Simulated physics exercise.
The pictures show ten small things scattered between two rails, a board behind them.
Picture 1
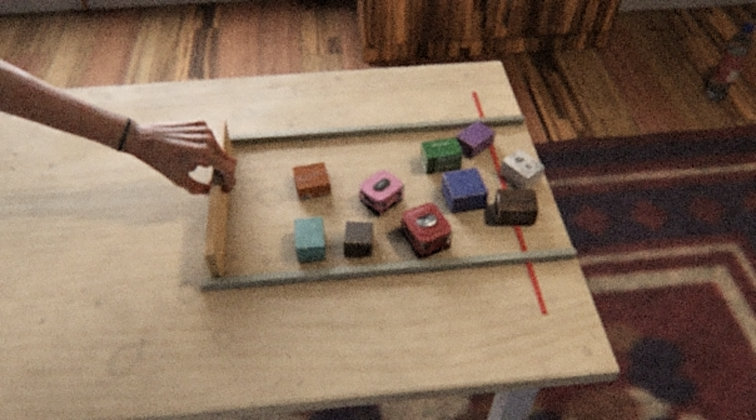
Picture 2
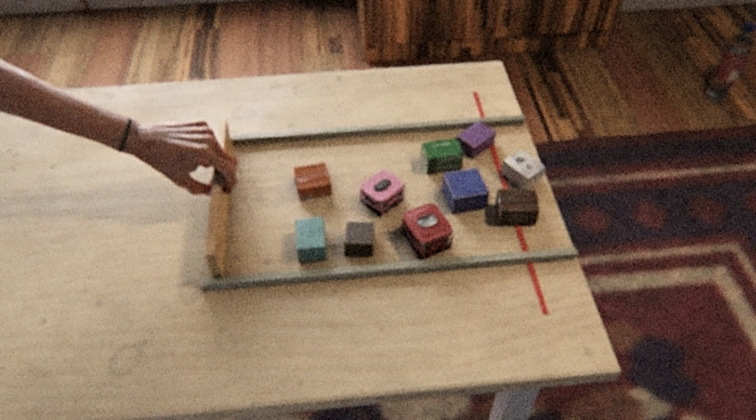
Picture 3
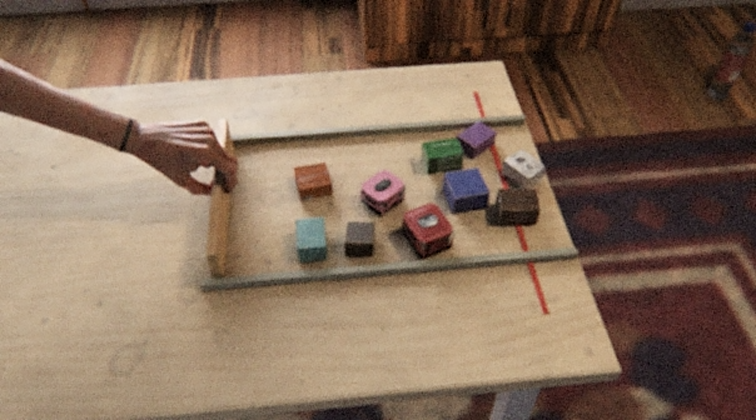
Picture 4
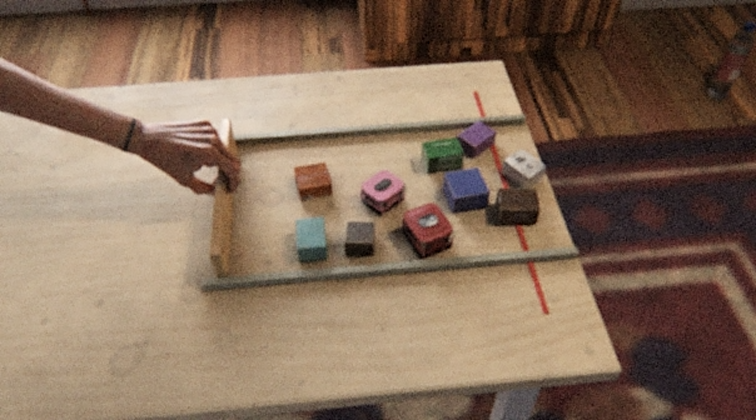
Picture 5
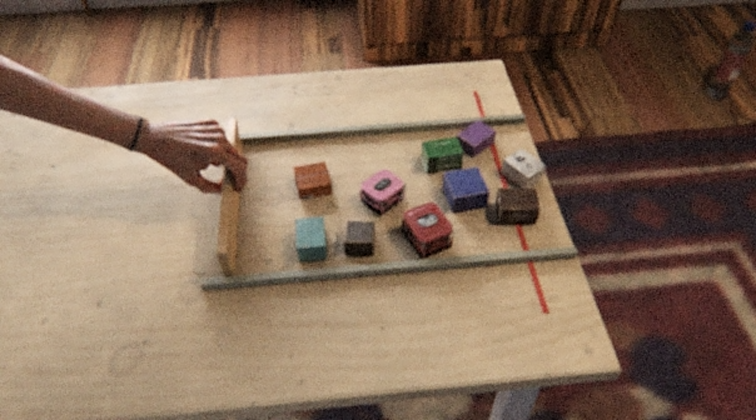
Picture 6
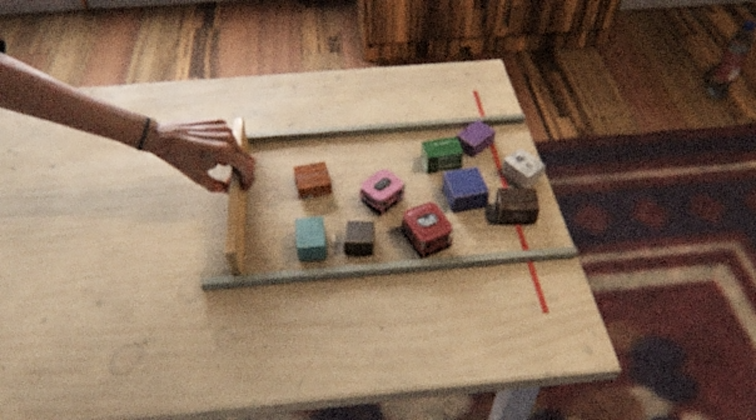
A hand holding a wooden board upright between two rails stayed nearly still at first, then slid it slightly right toward ten scattered small blocks and cases, which stayed where they were.
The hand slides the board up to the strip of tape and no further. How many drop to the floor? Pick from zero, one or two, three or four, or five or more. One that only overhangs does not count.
Outcome: The number that fall off is five or more.
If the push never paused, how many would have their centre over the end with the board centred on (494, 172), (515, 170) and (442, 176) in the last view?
Past the end: 3, 6 and 0.
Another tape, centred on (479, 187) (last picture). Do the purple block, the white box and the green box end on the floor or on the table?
The purple block holds on, the white box drops off, the green box is kept.
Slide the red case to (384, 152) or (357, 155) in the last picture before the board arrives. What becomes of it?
The red case remains up; remains up.
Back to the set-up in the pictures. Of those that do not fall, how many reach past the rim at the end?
That would be 1.
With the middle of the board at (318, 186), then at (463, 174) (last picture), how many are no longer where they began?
At the one place 3, at the other 10.
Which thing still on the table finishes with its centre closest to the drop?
The black block.
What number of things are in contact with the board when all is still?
In contact: 4.
Soon after, none off yet; white box at rest near (523, 170); brown box at rest near (517, 206); purple block at rest near (476, 139).
After that, none off yet; white box at rest near (523, 170); brown box displaced about its own width near (539, 200); purple block displaced a little near (484, 136).
In the end, the number that fall off is five or more; gone, red case, green box, blue block, brown box and white box.
